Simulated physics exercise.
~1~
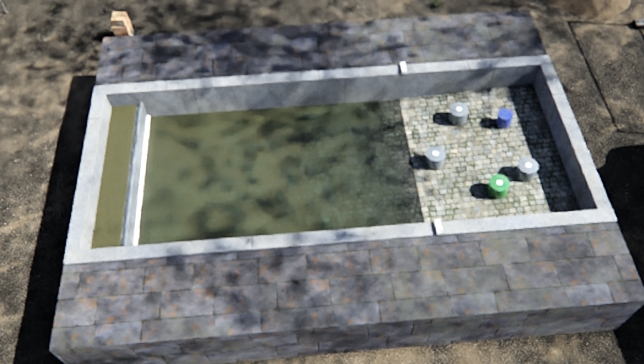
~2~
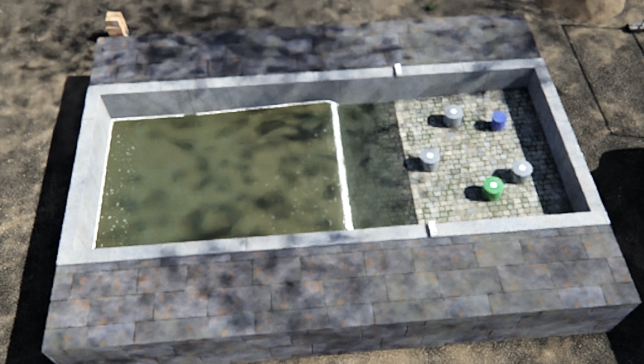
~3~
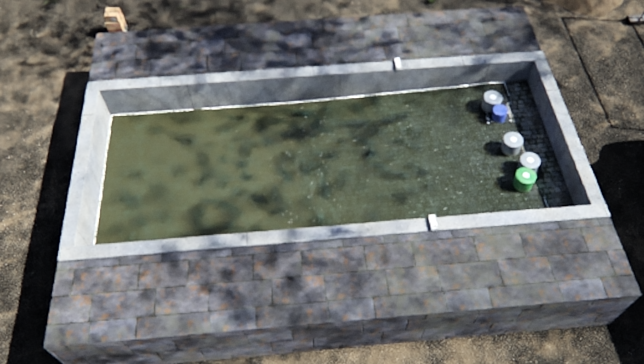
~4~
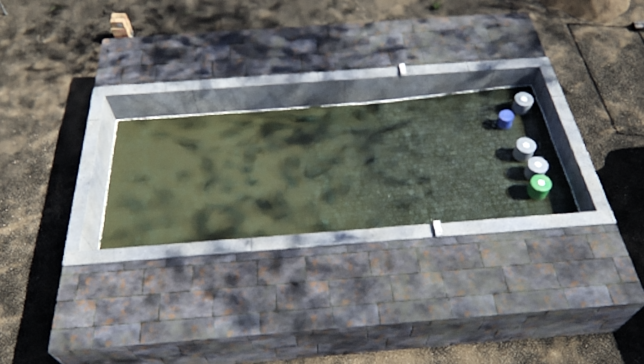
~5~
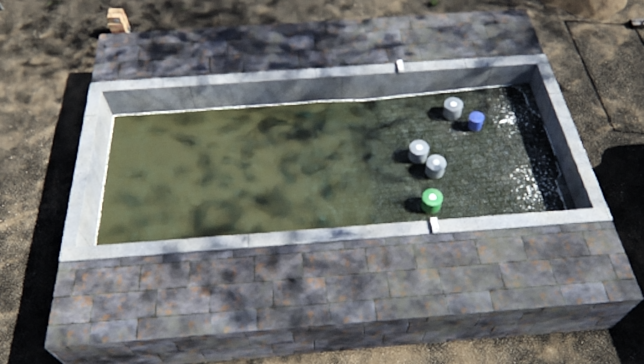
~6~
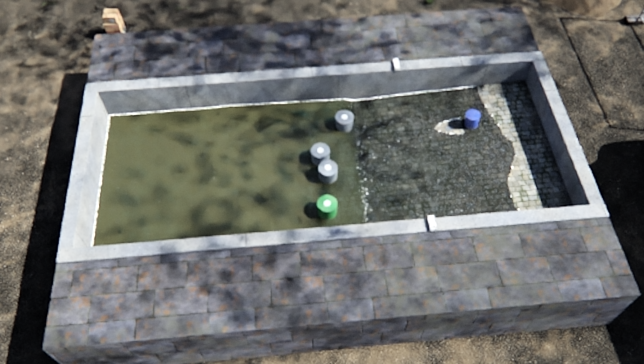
Water surges up the paved slope, then draws four containers back left, leaving the blue one.
